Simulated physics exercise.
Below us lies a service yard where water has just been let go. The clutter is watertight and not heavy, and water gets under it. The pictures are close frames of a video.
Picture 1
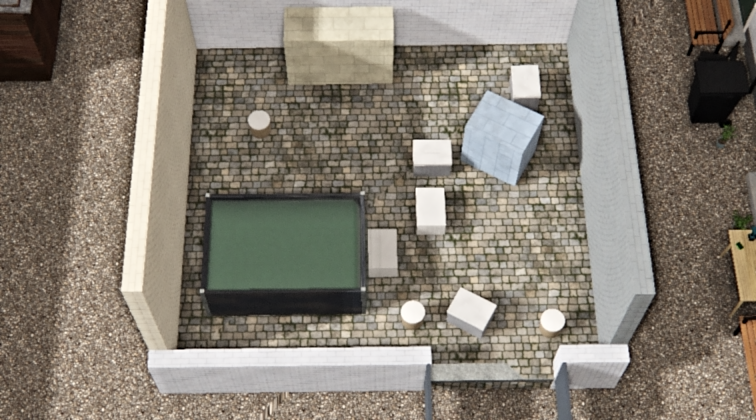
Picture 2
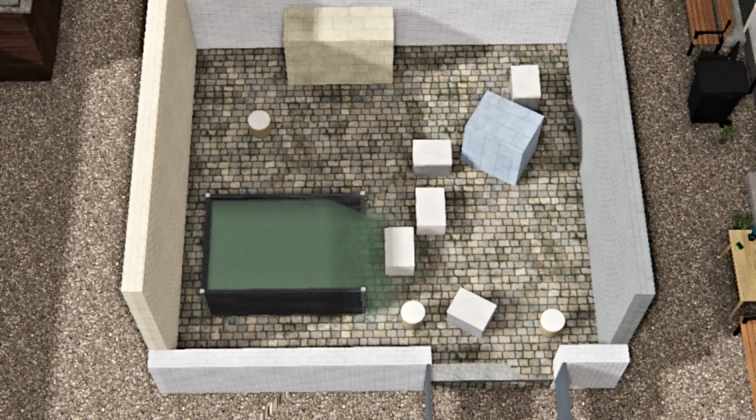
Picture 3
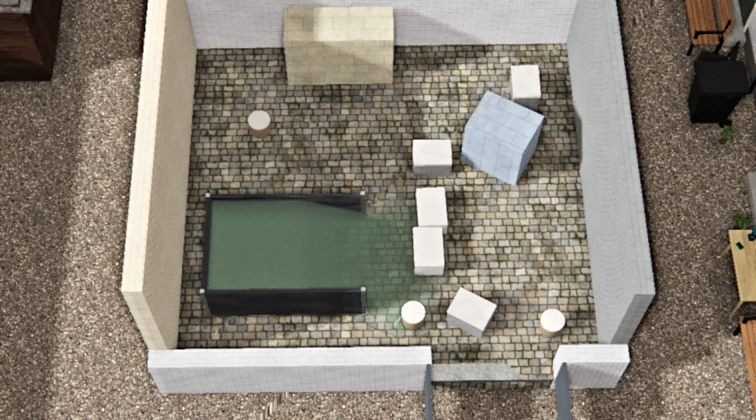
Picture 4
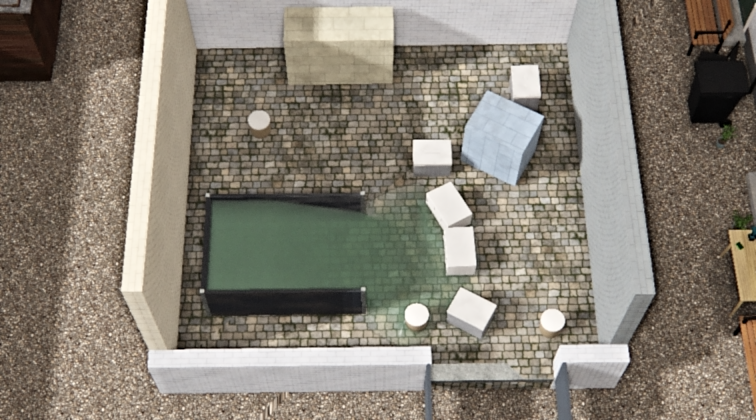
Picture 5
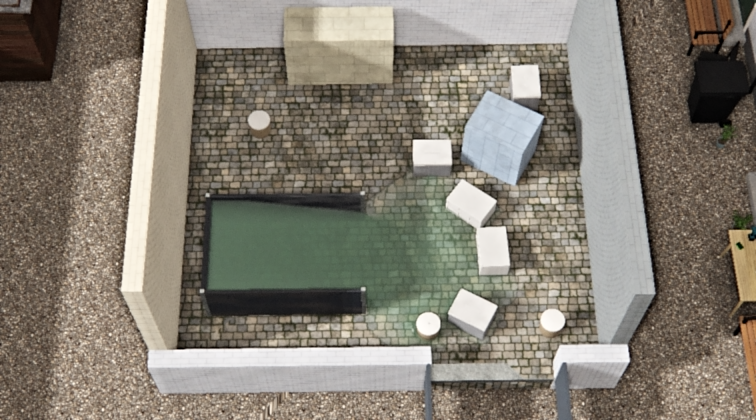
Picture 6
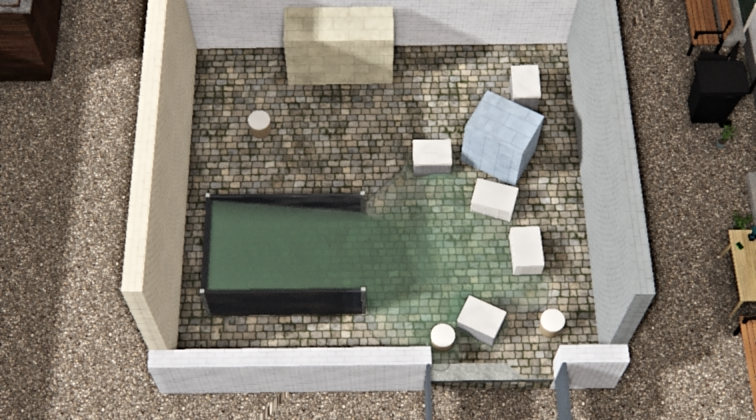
Walled cobbled yard from above, green-tinted water spreading right from a dark tank, pushing pale crates across the paving one after another.
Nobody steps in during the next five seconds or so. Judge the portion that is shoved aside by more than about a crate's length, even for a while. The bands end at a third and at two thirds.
That comes to two thirds or above.
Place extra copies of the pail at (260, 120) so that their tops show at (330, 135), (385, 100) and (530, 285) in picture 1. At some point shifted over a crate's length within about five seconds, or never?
In turn: Short of that, less than that, moved that far.
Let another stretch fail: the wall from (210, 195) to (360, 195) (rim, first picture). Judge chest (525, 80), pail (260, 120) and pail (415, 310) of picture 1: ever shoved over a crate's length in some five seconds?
In that order: That far or more, that far or more, never so far.
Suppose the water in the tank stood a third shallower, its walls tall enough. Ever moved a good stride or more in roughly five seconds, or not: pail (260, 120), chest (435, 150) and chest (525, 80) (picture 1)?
One after the other: Under that, not that far, less than that.
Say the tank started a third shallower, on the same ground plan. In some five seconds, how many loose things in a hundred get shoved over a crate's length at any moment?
Close to 60 %.
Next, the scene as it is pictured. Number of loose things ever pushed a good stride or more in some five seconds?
That makes 7.
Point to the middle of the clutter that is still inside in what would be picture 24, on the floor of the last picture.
Near (453, 139).
A moment on, 4 of 8 are well off their spots; 0 afloat.
Next, 5 of 8 are well off their spots; 2 afloat.
Later, 7 of 8 are well off their spots; 2 afloat.
In the end, 7 of 8 are well off their spots, and 7 have been at some point; 4 afloat.
